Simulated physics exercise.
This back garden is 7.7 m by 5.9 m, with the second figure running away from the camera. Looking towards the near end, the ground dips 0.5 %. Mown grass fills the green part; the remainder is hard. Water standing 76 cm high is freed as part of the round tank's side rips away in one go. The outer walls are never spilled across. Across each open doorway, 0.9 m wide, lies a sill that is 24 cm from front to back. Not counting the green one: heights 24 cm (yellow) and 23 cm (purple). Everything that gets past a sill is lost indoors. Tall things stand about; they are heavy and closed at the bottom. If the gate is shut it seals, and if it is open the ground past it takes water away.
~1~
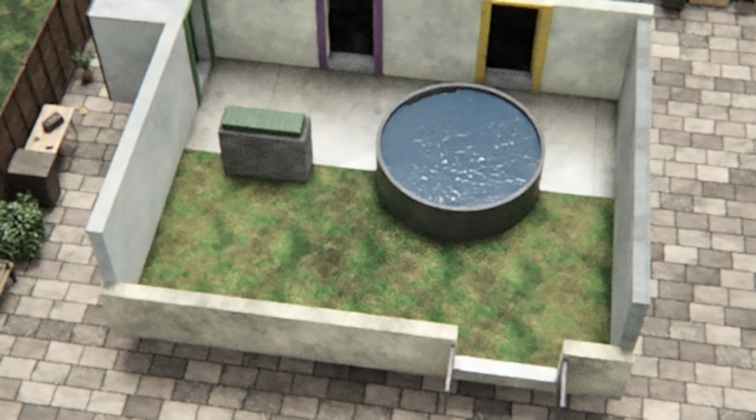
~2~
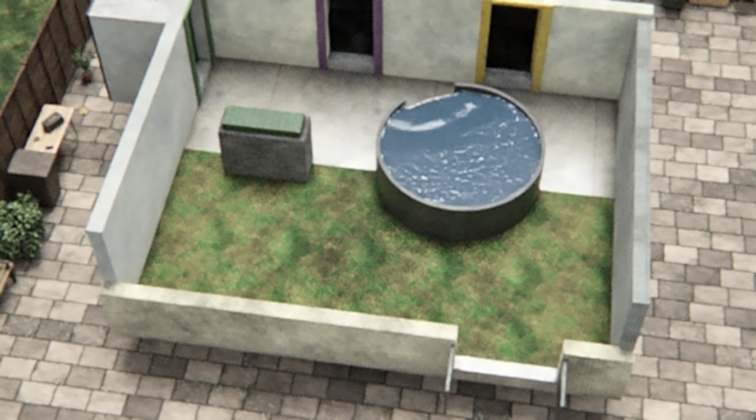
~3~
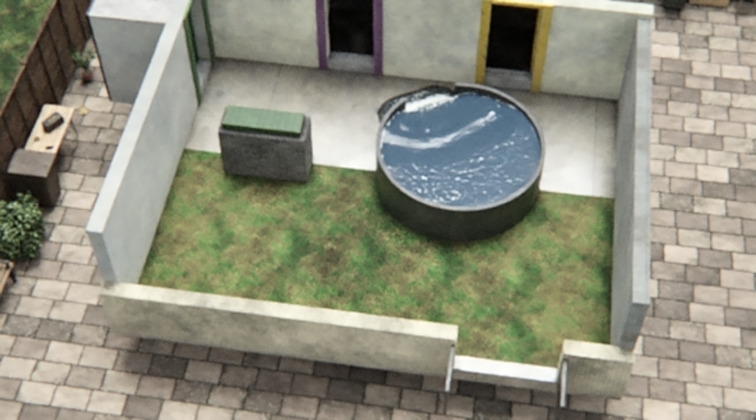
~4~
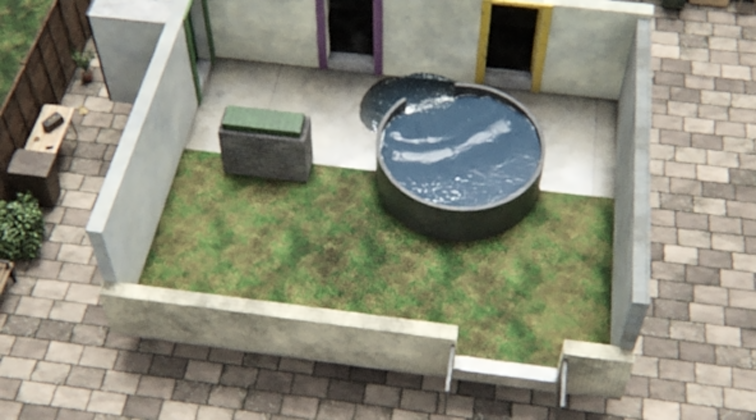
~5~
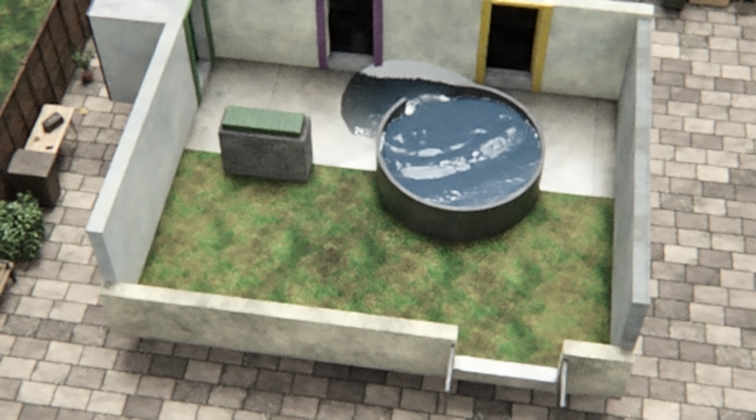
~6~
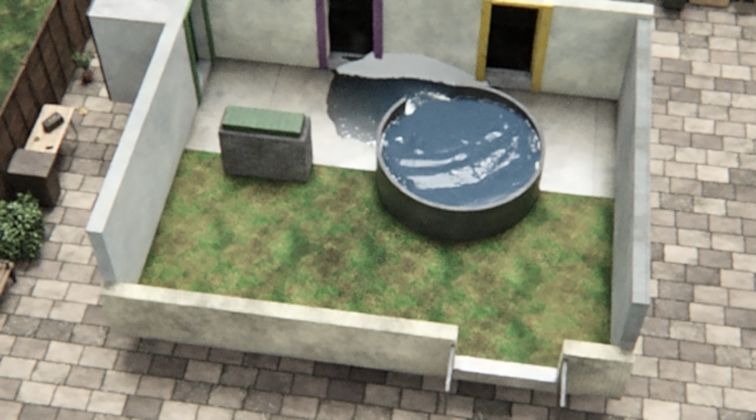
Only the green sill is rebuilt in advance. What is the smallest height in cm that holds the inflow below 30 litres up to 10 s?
At least 33 cm.
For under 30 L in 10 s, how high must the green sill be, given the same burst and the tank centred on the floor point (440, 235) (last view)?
About 33 cm.
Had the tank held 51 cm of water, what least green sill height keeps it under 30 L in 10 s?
About 20 cm.
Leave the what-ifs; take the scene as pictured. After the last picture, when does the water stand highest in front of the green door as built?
Roughly at 1.8 s.
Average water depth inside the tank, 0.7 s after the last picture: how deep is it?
Averaged depth comes out at about 59 cm.
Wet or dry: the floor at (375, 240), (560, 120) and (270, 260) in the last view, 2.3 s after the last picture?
Untouched; soaked; untouched.
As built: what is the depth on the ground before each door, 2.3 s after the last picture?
Depths, in cm - yellow: 8, purple: 21, green: 36.
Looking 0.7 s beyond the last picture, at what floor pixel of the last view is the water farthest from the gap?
Near pixel (214, 61).
Then, 0.7 s after the last picture water covers 15 % of the floor, deepest (55 cm) near (428, 84); it has not reached the green door.
Then, 2.3 s after the last picture water covers 35 % of the floor, deepest (38 cm) near (428, 84); 36 cm at the green door, 162 litres in over its 16 cm sill.
Then, 9.3 s after the last picture water covers 100 % of the floor, deepest (16 cm) near (418, 90); 15 cm at the green door, 373 litres in over its 16 cm sill.
At the green door as built, the water peaked near 39 cm, 1.7 s after the last picture.
With a sill of 29.5 cm, 56 litres would have come in within the 10 s; with 40 cm, 2 litres. So under 30 litres takes about 33 cm.
